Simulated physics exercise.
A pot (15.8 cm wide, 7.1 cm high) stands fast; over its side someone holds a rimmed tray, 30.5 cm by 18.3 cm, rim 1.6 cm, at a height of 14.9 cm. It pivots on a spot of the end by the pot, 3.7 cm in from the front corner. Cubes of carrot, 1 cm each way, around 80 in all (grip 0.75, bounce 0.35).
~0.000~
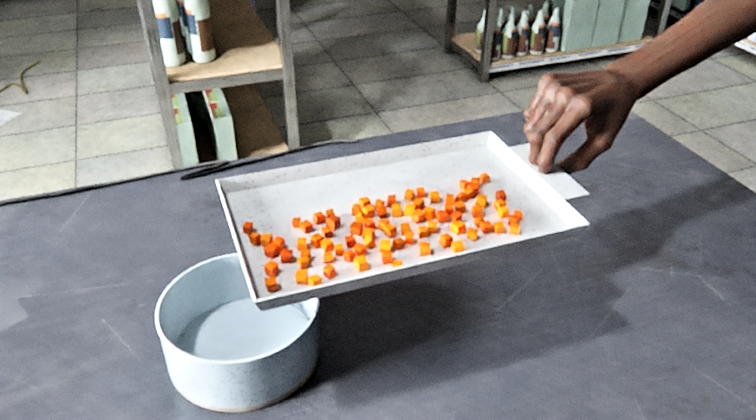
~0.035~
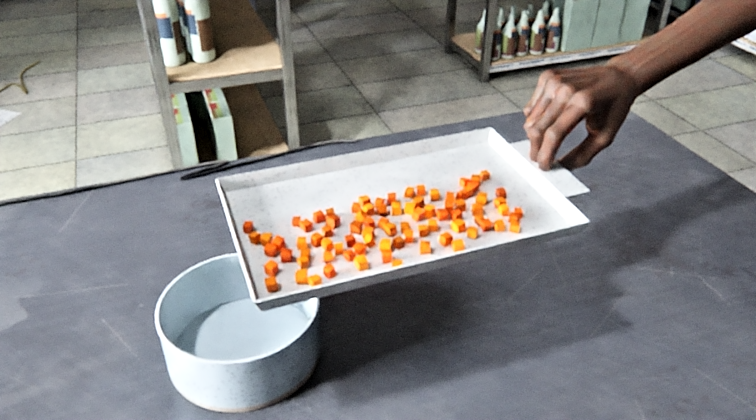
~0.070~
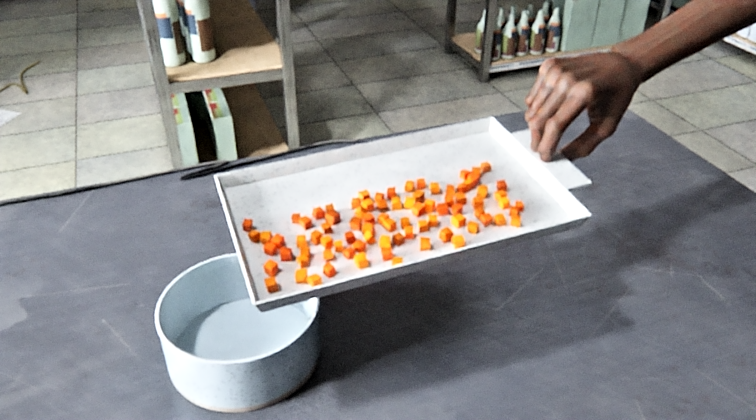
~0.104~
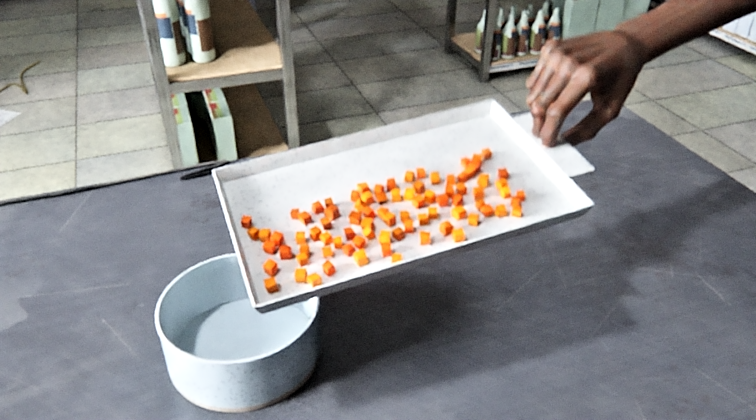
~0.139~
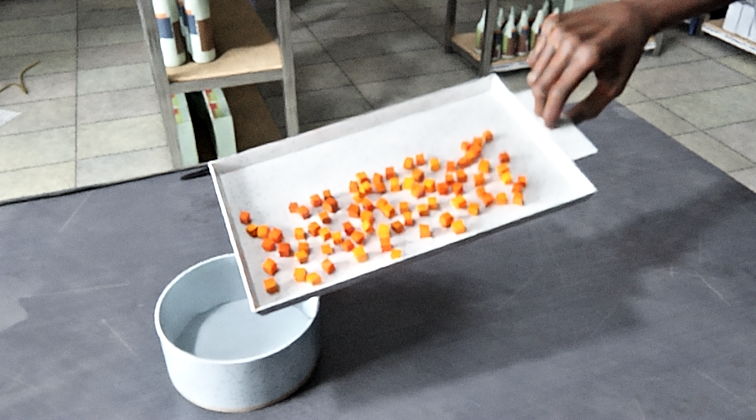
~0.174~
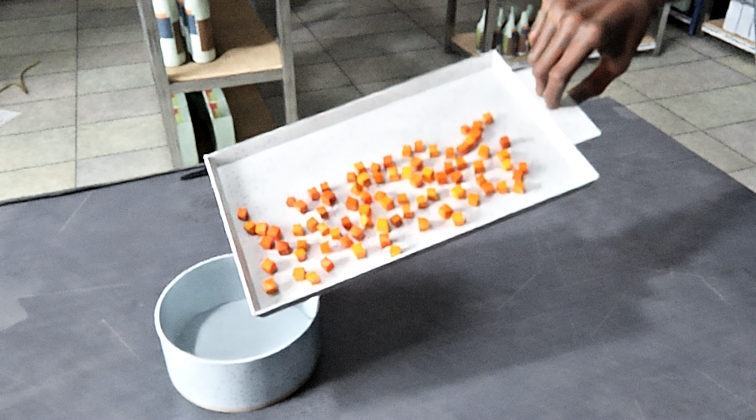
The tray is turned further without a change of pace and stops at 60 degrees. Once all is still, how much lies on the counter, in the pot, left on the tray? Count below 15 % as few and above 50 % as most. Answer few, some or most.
Counter most, pot few, tray some.
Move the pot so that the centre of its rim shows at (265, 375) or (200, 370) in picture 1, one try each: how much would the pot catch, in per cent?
Some 55 and 25 per cent.
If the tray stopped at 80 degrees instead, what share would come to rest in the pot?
In that case some 0 per cent.
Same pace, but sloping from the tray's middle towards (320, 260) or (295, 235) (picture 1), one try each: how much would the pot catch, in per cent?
Some 0 and 30 per cent.
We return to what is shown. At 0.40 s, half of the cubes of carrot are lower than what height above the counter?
Roughly 24 cm.
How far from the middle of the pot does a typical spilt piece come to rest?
Roughly 20 cm.
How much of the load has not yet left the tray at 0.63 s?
About 75 per cent.
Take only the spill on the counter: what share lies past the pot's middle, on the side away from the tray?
Roughly 80 per cent.
Then, at 0.31 s, tilt 42 degrees; the tray holds 100 %, the pot 0 %.
After 0.40 s, tilt 56 degrees; the tray holds 100 %, the pot 0 %.
After 0.63 s, tilt 60 degrees; the tray holds 75 %, the pot 0 %.
In the end, at 2.1 s, counter 65 %, pot 0 %, tray 35 %.
